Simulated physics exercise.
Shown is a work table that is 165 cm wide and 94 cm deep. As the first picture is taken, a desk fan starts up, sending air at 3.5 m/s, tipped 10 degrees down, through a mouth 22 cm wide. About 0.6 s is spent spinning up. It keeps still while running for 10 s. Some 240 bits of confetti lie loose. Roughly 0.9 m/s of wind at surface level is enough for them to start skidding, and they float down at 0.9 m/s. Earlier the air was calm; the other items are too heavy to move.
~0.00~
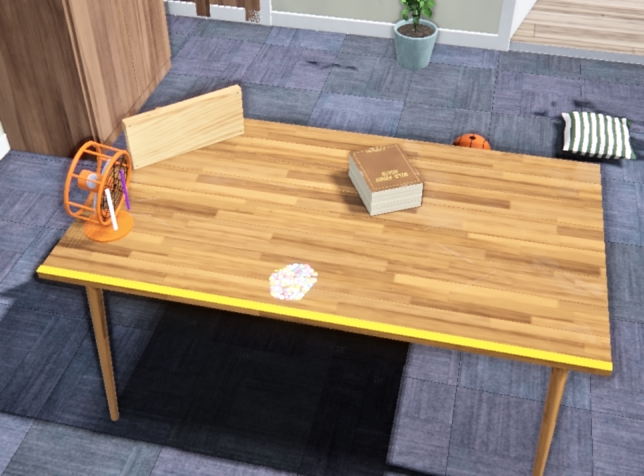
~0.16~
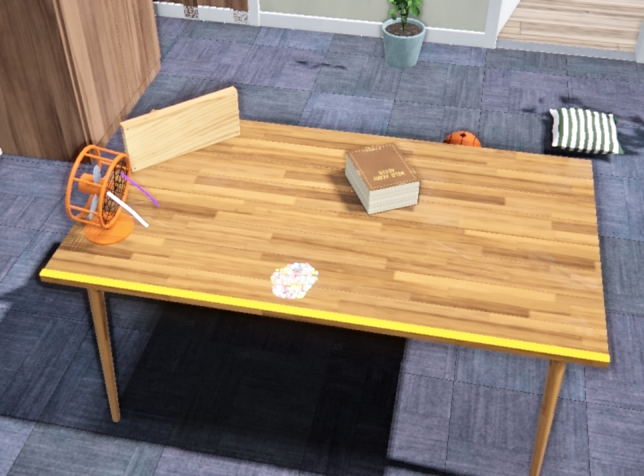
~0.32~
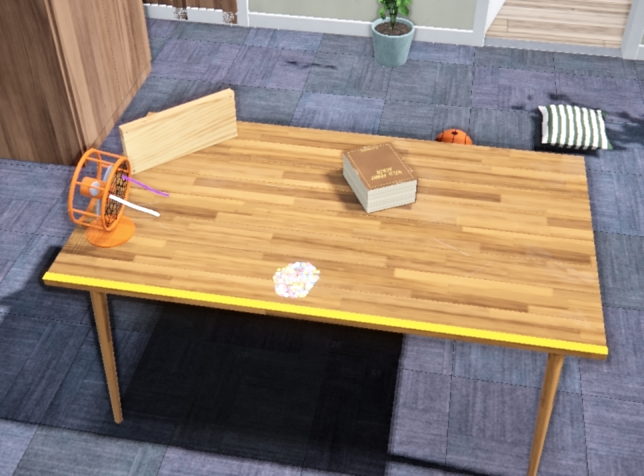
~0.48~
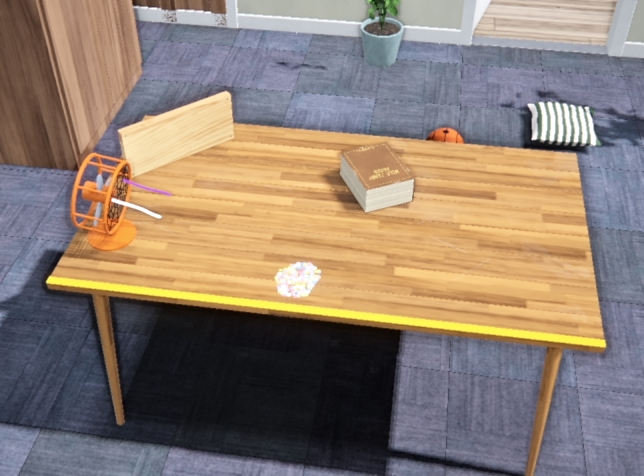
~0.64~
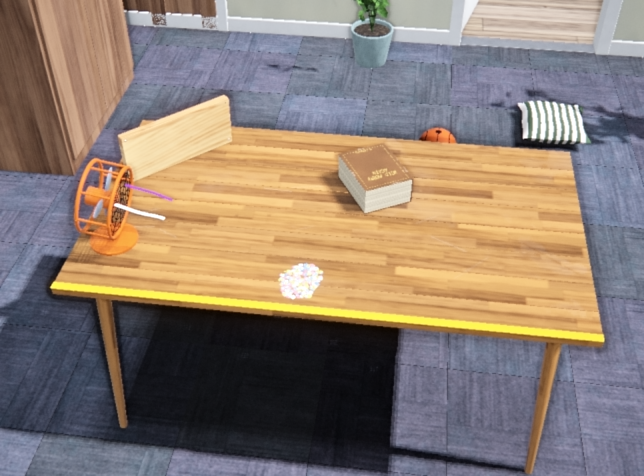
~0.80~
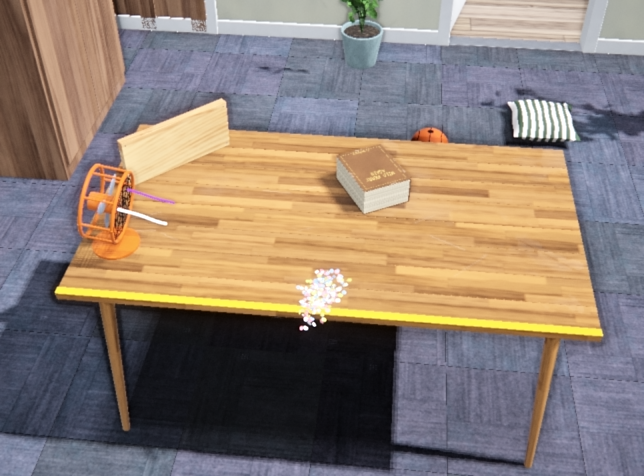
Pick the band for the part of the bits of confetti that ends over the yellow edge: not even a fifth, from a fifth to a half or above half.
Above half.
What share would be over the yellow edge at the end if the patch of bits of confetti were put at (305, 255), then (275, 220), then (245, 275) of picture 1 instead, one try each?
It goes 20 %, then 0 %, then 100 %.
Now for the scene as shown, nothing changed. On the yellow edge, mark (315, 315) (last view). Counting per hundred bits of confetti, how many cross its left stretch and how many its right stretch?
I'd guess near 10 percent left and close to 90 percent right.
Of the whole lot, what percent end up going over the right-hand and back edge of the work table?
Estimate: Right-hand ~ 1 %; back ~ 0 %.
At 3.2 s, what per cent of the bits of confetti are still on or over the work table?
Roughly 0 %.
After 2.0 s, 99 % are over the yellow edge; 100 % have settled or left.
After 3.2 s, 99 % are over the yellow edge; 100 % have settled or left.
After 5.5 s, 99 % are over the yellow edge; 100 % have settled or left.
After 10.0 s, at the end, 99 % are over the yellow edge.
